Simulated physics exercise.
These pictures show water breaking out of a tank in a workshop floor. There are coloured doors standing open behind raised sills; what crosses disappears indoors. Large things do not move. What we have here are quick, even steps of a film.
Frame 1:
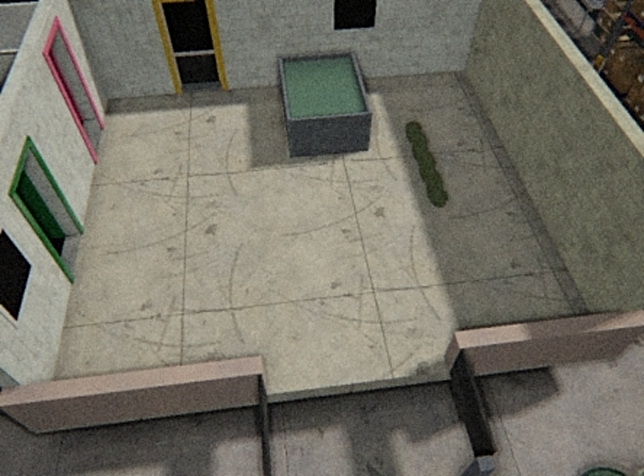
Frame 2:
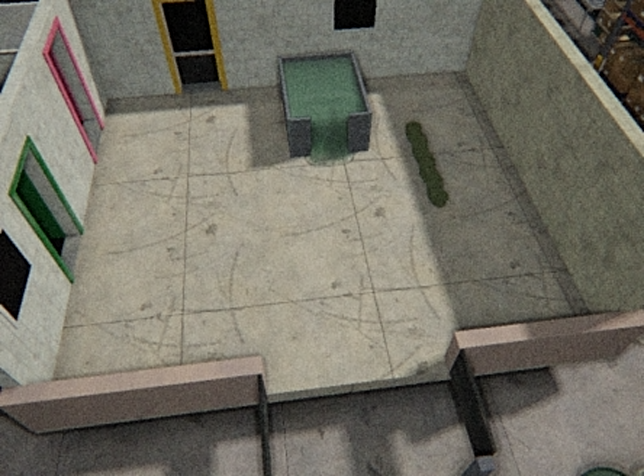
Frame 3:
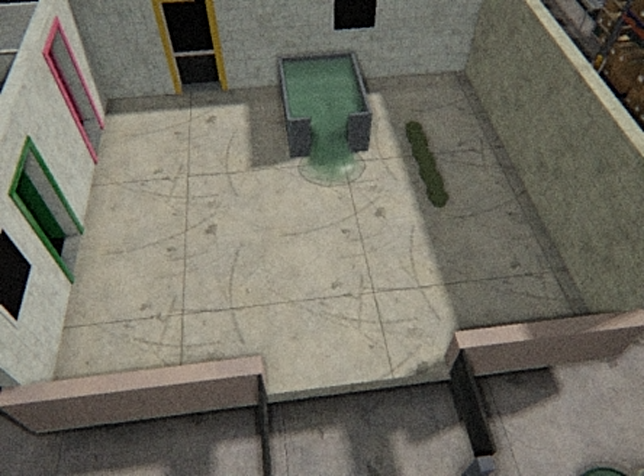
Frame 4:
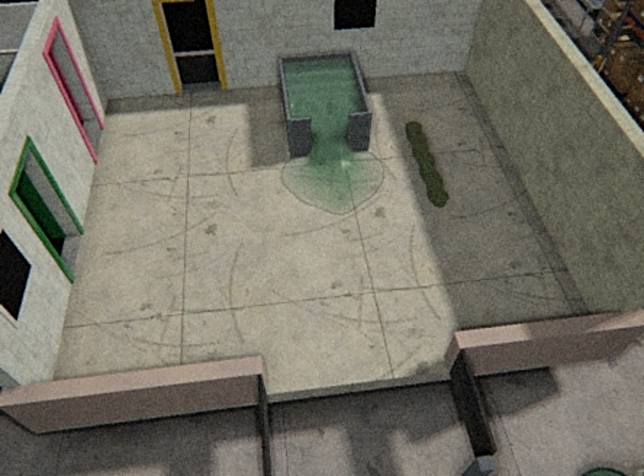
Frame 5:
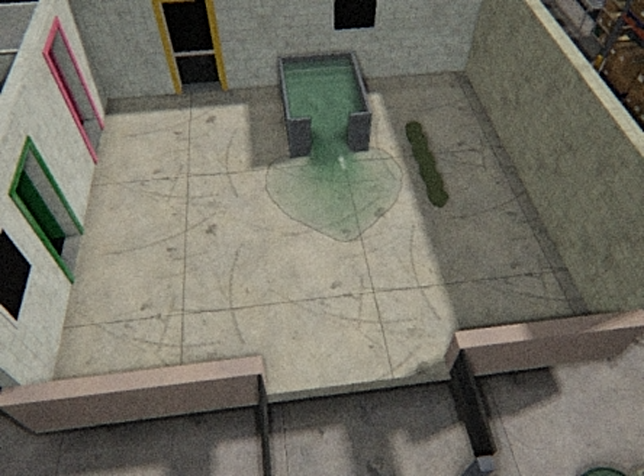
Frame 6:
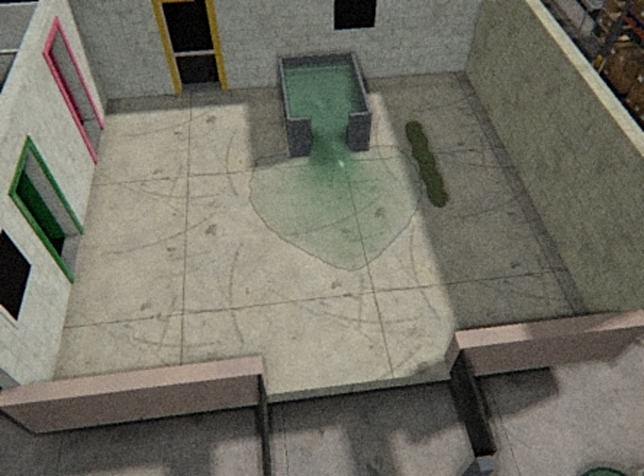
Green water poured out through a gap in the front of a square grey tank and spread across the pale floor in a widening puddle, while the open doors and walls around it stayed still.
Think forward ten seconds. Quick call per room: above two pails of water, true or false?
Yellow door: False; pink door: False; green door: False.
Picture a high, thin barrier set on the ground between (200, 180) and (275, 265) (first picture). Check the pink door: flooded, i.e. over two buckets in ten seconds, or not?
Well, the pink door misses the limit, I'd say.
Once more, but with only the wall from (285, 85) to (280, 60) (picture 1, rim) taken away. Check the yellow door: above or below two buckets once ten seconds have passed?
My reading: The yellow one is over.
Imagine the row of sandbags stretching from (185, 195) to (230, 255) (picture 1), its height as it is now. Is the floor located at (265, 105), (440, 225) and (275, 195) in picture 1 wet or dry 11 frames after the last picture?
I reckon it goes left untouched, then waterlogged, then waterlogged.
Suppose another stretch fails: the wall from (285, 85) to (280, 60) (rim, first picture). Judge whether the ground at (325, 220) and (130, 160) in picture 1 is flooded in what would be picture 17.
Respectively: Parched and drenched.
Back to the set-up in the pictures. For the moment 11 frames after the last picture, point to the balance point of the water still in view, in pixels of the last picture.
At roughly (335, 176).
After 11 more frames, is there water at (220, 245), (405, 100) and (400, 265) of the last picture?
Taking them as listed, they are waterlogged, spared and waterlogged.
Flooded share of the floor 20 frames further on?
Share estimate: About 50 per cent.
A moment on, water covers 30 % of the floor; the yellow door not reached, the pink door not reached, the green door not reached.
Next, water covers 45 % of the floor; the yellow door not reached, the pink door not reached, the green door not reached.
Then, water covers 50 % of the floor; the yellow door not reached, the pink door not reached, the green door wet at the sill, nothing in.
Later, water covers 60 % of the floor; the yellow door not reached, the pink door not reached, the green door wet at the sill, nothing in.
In the end, water covers 85 % of the floor; the yellow door not reached, the pink door wet at the sill, nothing in, the green door wet at the sill, nothing in.
